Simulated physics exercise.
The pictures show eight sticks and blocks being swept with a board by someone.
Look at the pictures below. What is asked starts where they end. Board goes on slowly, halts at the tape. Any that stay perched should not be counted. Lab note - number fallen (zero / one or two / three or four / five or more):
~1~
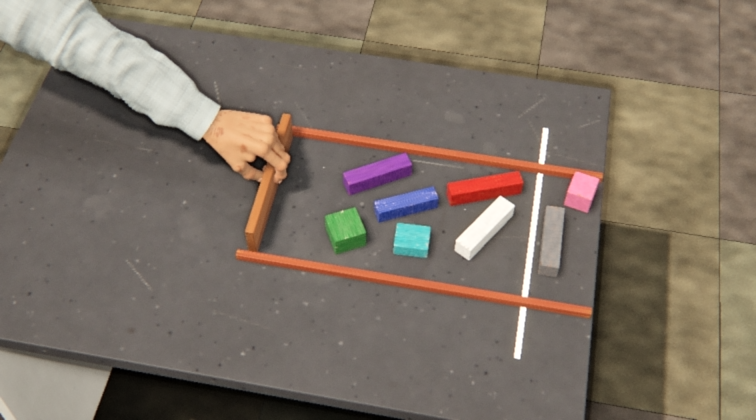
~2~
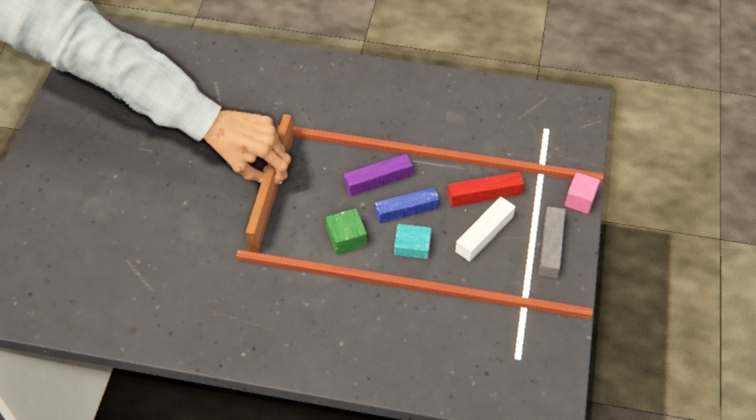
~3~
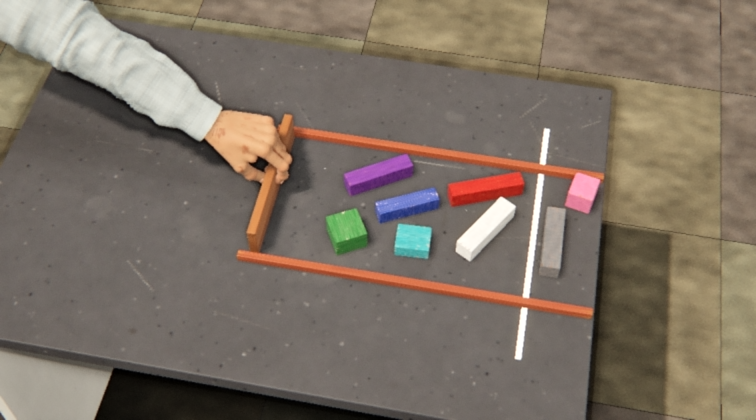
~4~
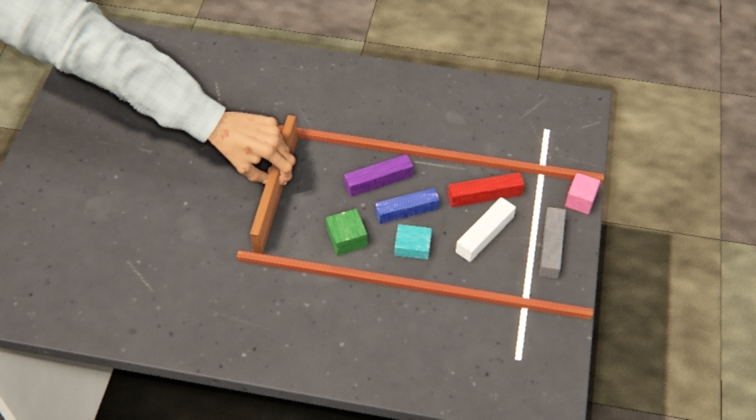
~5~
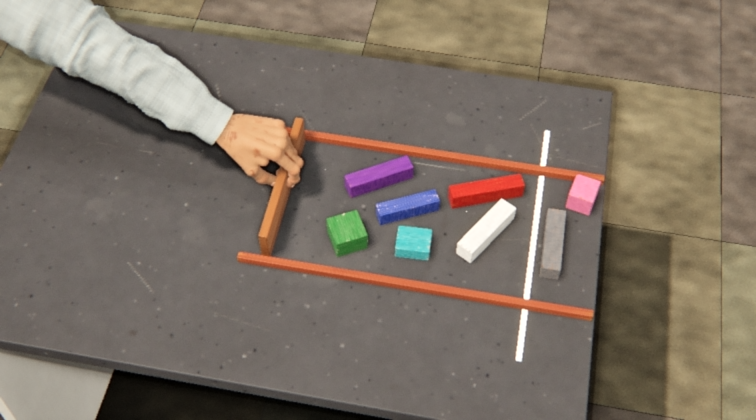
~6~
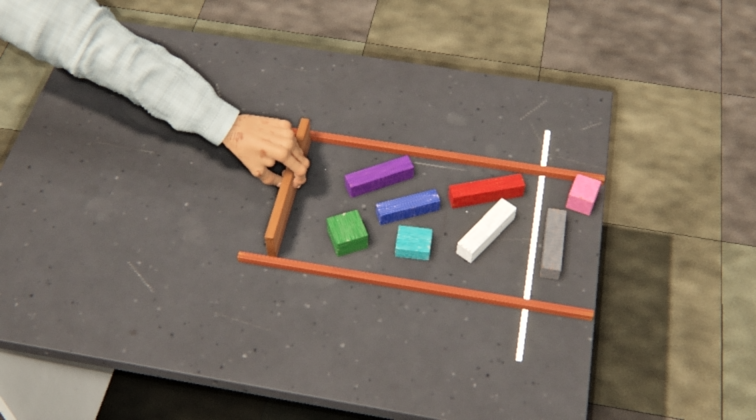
The number going over the edge will be one or at most two.
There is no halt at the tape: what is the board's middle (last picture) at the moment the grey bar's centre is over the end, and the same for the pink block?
Approx. (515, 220) / approx. (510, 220) for the other.
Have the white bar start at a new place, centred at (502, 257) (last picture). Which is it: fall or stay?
So it drops, then.
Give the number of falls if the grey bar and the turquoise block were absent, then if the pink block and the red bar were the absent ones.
I'd say 1 the first time and 1 the second time.
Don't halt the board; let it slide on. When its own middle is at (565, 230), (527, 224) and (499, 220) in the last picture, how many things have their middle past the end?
5; 2; 0.
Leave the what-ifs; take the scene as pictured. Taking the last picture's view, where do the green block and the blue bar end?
Taking them in turn, first comes (547, 276), then (556, 238).
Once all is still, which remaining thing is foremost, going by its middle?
That's the white bar.
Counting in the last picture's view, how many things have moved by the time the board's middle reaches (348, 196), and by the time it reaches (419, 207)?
At the first place 2, at the second 6.
Soon after, none off yet; pink block at rest near (583, 194); grey bar at rest near (553, 243); white bar at rest near (487, 230).
Then, none off yet; pink block at rest near (583, 194); grey bar at rest near (556, 243); white bar moved a little near (526, 236).
At rest, the number that fall off is one or two; fallen, grey bar and pink block.
